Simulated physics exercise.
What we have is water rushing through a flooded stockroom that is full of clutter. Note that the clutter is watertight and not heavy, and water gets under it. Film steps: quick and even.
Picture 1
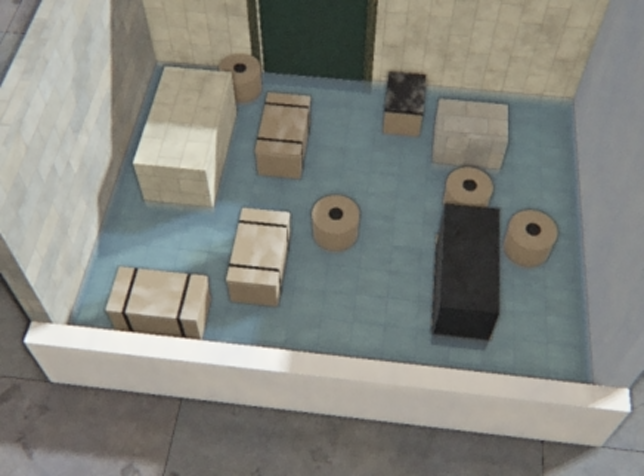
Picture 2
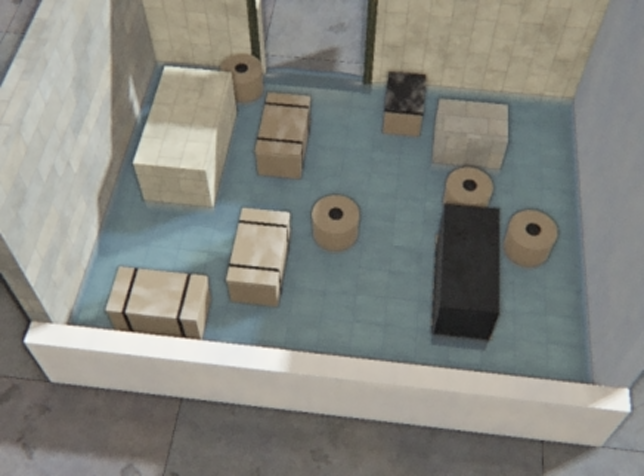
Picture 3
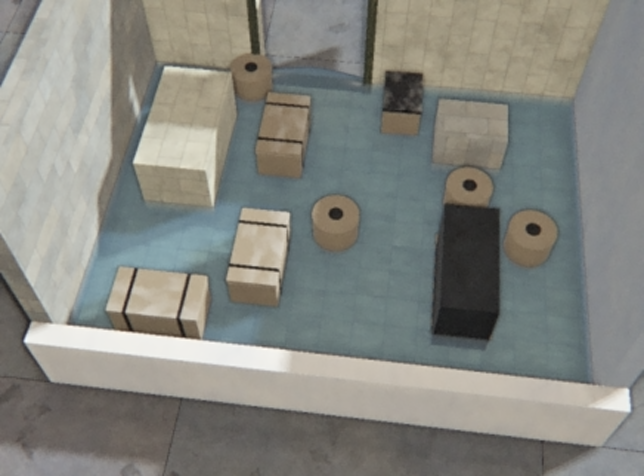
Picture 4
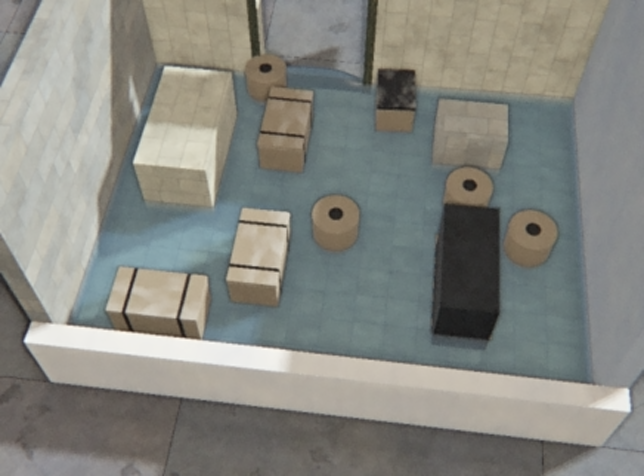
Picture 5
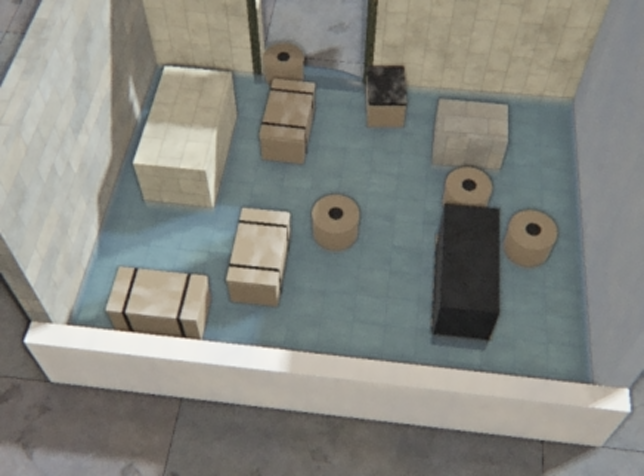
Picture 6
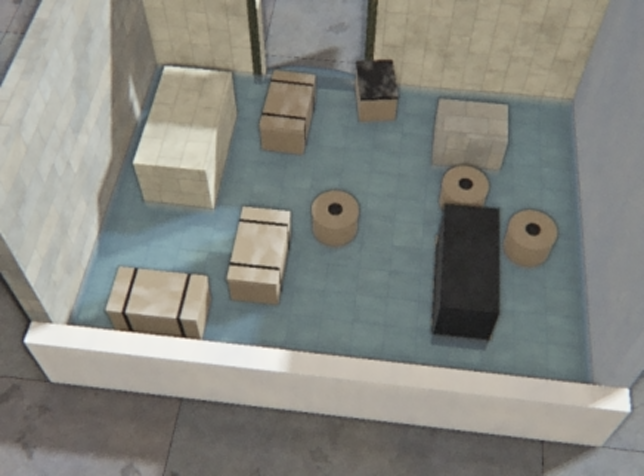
To begin with, boxes and round drums stand in shallow blue water before a dark green door. The door gives way to an open gap; the rear drum drifts right into it and out of view, while the dark-topped chest slides left and the strapped trunk behind shifts slightly toward the gap.
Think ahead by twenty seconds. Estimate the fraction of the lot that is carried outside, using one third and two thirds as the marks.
It comes out at two thirds or beyond.
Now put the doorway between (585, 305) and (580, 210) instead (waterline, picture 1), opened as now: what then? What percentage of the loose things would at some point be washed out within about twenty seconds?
Roughly 50 per cent.
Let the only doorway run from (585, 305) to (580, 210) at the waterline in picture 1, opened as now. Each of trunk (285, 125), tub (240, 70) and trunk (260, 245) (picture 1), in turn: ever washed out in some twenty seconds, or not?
Result, in listed order: Retained / retained / retained.
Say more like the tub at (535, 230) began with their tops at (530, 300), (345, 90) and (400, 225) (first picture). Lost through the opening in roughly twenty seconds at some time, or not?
The first does not leave, the second leaves, and the third leaves.
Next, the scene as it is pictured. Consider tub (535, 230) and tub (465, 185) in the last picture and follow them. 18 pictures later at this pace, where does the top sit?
(471, 185) and (366, 123), approximately.
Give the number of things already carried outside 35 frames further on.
The count is 6.
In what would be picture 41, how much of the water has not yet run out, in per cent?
Near 52 per cent.
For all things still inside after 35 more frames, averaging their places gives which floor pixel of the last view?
(295, 234).
A moment on, 3 of 8 are out; 5 afloat.
Next, 3 of 8 are out; 5 afloat.
Later, 6 of 8 are out; 2 afloat.
In the end, 6 of 8 are out; 2 afloat.
